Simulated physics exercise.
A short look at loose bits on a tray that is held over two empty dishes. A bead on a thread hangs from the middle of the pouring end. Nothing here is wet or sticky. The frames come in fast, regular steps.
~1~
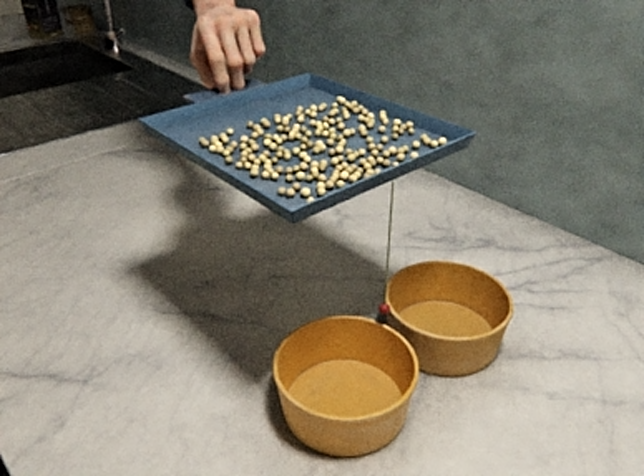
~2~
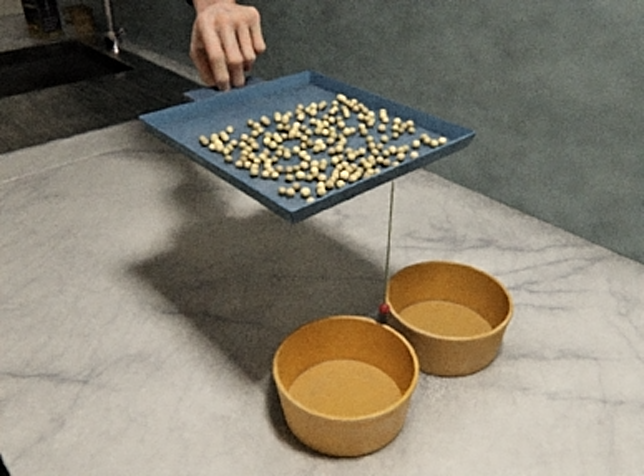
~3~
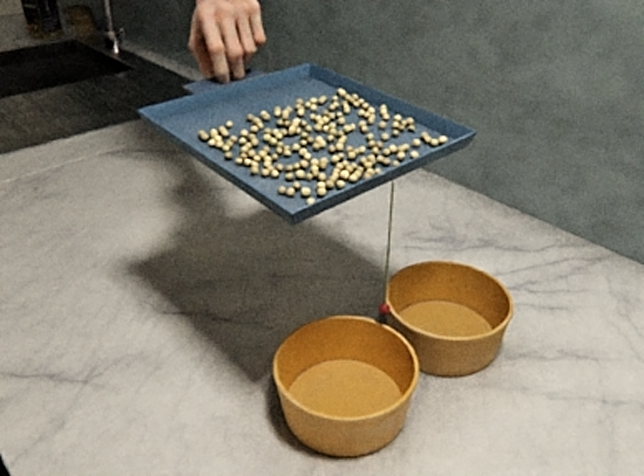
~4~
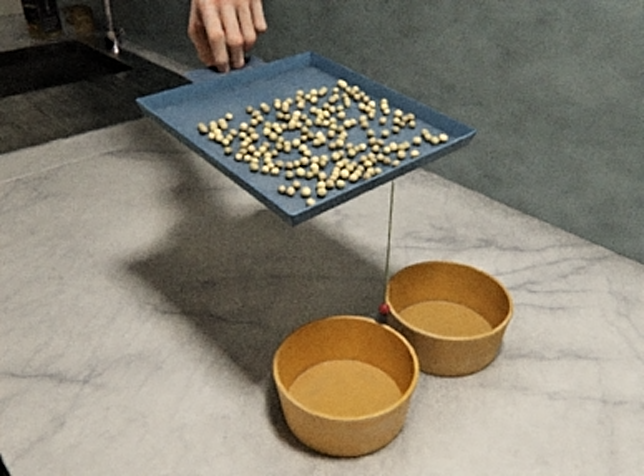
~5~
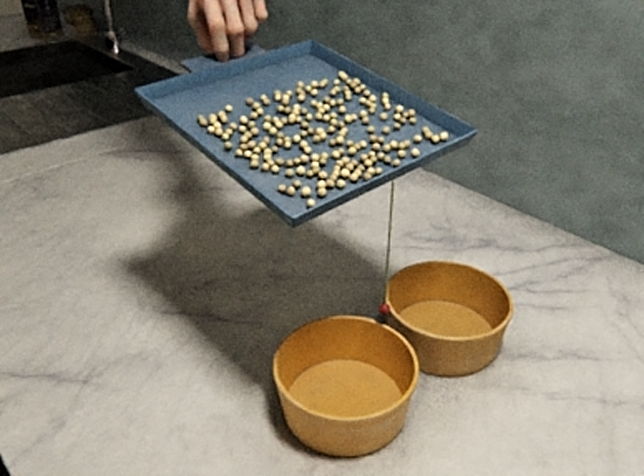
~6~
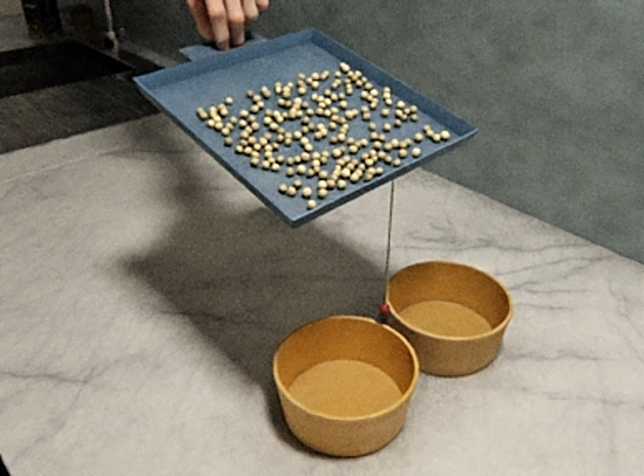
On a pale, veined marble counter beside a grey-green wall, with a dark sink area at the upper left, the view looks down at an angle. A hand holds a blue square tray of cream-coloured beans above two empty ochre dishes, a red bead hanging from its near edge on a thread. The hand slowly raises the tray's far side, tilting it slightly, while the beans barely shift and the camera stays still.
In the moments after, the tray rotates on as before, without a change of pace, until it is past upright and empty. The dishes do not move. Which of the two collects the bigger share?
The left-hand one ends fuller.
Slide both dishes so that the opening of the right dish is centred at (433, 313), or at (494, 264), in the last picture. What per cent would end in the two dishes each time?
About 90 and 30 per cent.
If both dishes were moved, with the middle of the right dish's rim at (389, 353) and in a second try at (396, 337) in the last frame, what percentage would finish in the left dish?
About 20 and 30 per cent.
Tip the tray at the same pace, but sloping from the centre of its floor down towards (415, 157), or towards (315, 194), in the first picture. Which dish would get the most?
At the first place the right dish, at the second the left-hand dish.
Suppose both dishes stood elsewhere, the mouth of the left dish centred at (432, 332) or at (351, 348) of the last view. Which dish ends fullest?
The first try: The left-hand dish. The second: Left.
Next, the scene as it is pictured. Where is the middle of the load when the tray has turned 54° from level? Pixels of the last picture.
At about (361, 167).
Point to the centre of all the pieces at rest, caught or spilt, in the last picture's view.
Roughly at (357, 416).
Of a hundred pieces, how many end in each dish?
Left dish: 80 %, right dish: 0 %.
Soon, tray tipped steeply; nearly all on the tray; a stray few in the left dish; a stray few outside both.
A while on, tray tipped right over; about half on the tray; a small part in the left dish; a stray few outside both; about a third in the air.
Towards the end, tray tipped past a quarter turn; most in the left dish; a stray few in the right dish; about a quarter outside both.
Finally, tray tipped past a quarter turn; most in the left dish; a stray few in the right dish; about a quarter outside both.
